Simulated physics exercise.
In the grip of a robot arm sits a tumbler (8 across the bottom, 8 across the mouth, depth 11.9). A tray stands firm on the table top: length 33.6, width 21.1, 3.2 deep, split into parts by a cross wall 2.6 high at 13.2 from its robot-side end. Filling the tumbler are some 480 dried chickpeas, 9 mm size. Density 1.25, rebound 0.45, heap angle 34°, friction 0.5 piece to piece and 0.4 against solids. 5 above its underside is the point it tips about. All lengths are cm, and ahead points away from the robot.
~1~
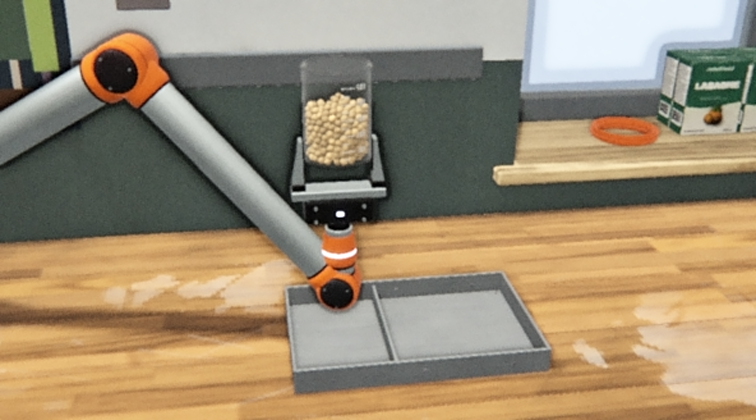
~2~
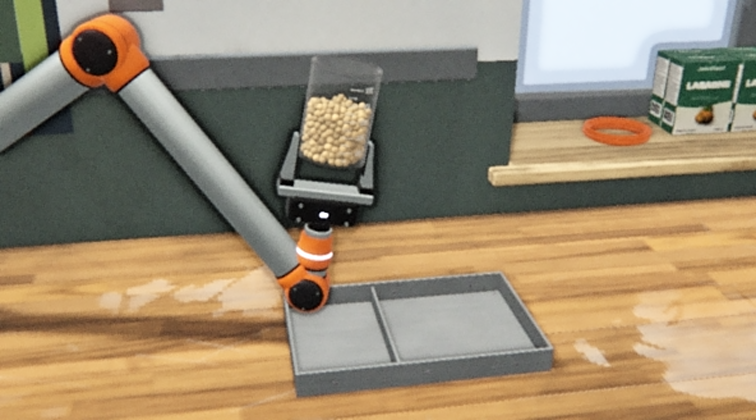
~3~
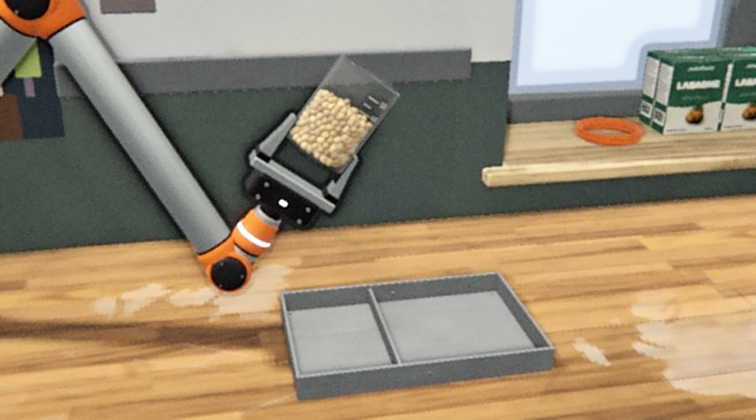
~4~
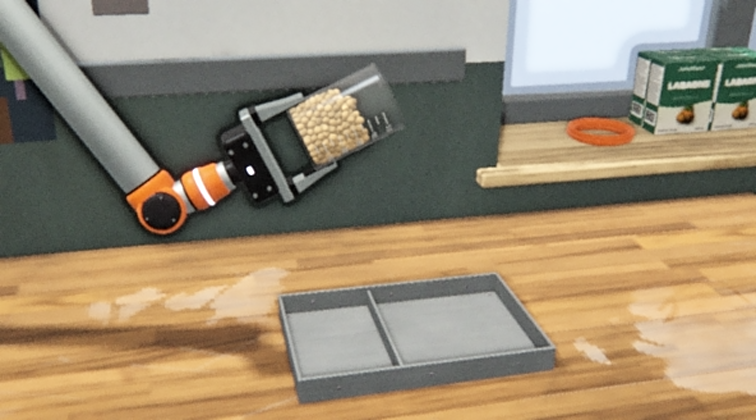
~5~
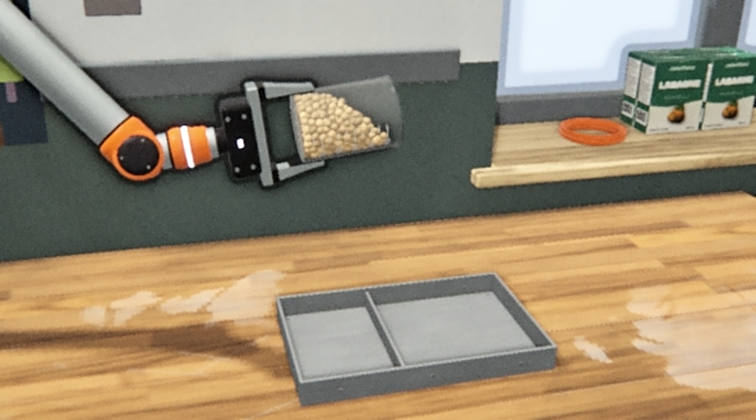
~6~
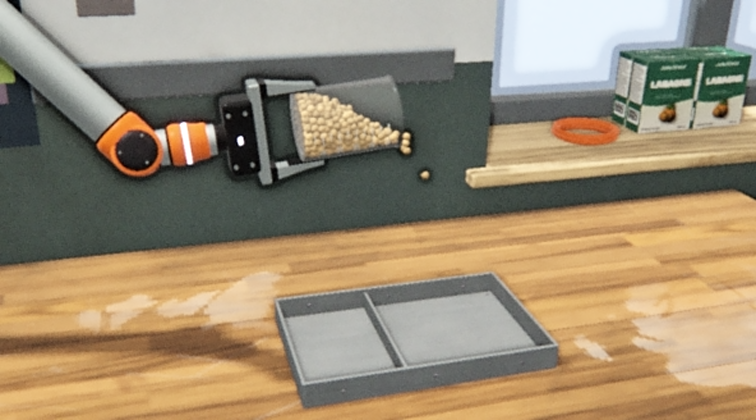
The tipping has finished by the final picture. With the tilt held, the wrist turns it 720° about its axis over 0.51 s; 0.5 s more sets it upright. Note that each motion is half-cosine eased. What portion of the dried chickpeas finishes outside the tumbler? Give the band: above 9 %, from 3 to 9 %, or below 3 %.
It is above 9 %.
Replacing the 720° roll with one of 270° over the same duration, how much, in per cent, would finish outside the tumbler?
Then about 15 percent.
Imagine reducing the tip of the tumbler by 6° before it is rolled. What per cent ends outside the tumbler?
5 %.
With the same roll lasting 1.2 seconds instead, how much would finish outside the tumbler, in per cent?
Around 35 %.
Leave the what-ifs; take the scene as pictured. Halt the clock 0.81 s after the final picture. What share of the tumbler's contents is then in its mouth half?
Roughly 30 per cent.
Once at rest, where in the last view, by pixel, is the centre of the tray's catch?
I'd place it near (462, 330) in the last picture.
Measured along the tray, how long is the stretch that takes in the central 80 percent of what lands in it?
Roughly 14 cm.
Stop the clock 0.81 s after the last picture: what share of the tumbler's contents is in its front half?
Estimated share: About 50 %.
Then, 0.40 s after the last picture, tipped 85°, highest piece 37 above the table; 440 in the tumbler, 15 in the far-side part, 28 in flight or on a rim.
Then, 0.81 s after the last picture, tipped 30°, highest piece 38 above the table; 423 in the tumbler, 38 in the far-side part, 12 on the table or floor, 1 in the robot-side part, 9 in flight or on a rim.
Then, 1.21 s after the last picture, upright, highest piece 37 above the table; 423 in the tumbler, 44 in the far-side part, 15 on the table or floor, 1 in the robot-side part.
Then, 1.91 s after the last picture, upright, highest piece 37 above the table; 423 in the tumbler, 44 in the far-side part, 15 on the table or floor, 1 in the robot-side part.
Final count, 423 in the tumbler, 44 in the far-side part, 15 on the table or floor, 1 in the robot-side part. That is 12 % outside the tumbler.
